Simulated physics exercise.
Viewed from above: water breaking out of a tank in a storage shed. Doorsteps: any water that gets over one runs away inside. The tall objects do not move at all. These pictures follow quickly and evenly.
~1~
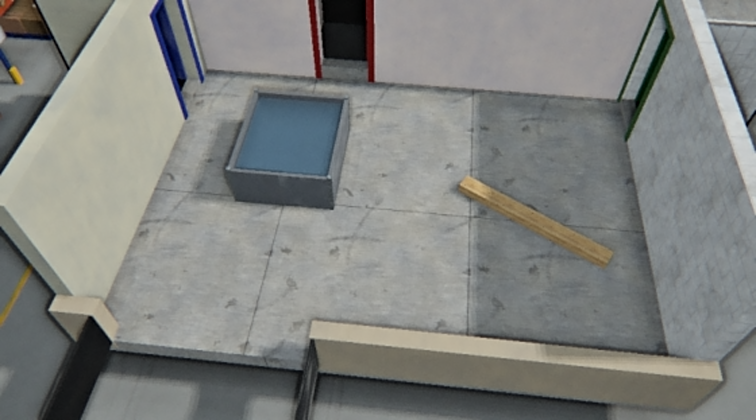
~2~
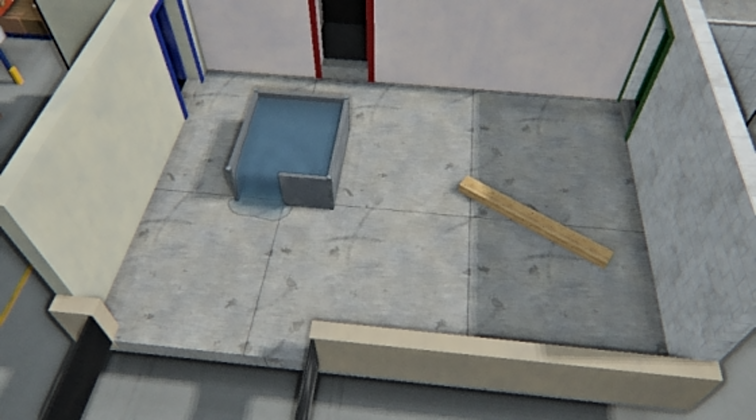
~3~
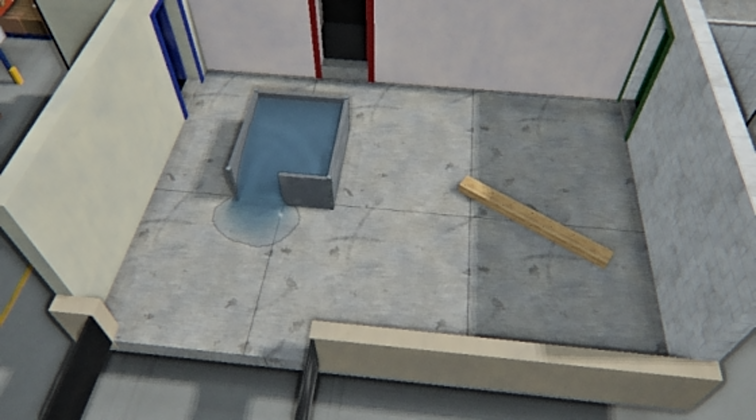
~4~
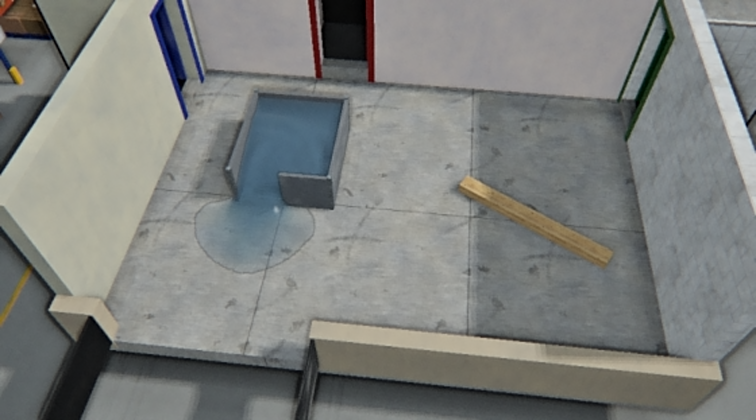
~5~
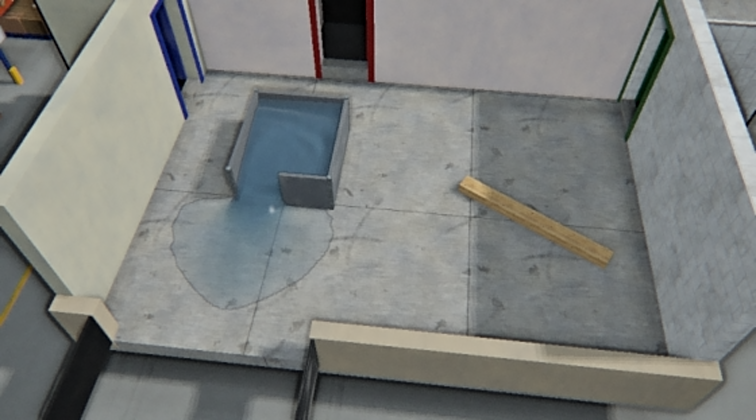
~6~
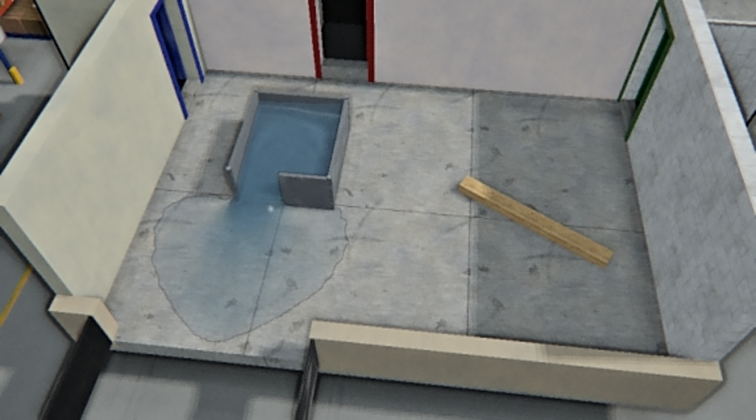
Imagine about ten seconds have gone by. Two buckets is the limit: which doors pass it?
At the end, the blue door will respect the limit; the red door will respect the limit; the green door will respect the limit.
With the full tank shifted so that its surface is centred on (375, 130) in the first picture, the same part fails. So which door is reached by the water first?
That would be the green door, I think.
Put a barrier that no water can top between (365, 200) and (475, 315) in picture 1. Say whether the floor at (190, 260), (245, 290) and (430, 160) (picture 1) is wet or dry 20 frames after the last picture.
Soaked, soaked, untouched.
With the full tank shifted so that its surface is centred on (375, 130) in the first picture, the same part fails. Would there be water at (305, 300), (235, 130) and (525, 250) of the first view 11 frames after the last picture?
Soaked, bone-dry, bone-dry.
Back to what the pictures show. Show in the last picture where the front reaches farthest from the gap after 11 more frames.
(457, 360).
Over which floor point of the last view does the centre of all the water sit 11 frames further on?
Close to (273, 195).
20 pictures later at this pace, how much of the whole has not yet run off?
That works out to about 64 per cent.
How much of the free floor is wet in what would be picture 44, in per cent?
My guess is around 30 in a hundred.
A moment on, water covers 20 % of the floor; the blue door not reached, the red door not reached, the green door not reached.
Next, water covers 20 % of the floor; the blue door not reached, the red door not reached, the green door not reached.
Then, water covers 25 % of the floor; the blue door not reached, the red door not reached, the green door not reached.
Later, water covers 30 % of the floor; the blue door wet at the sill, nothing in, the red door not reached, the green door not reached.
In the end, water covers 30 % of the floor; the blue door wet at the sill, nothing in, the red door not reached, the green door not reached.
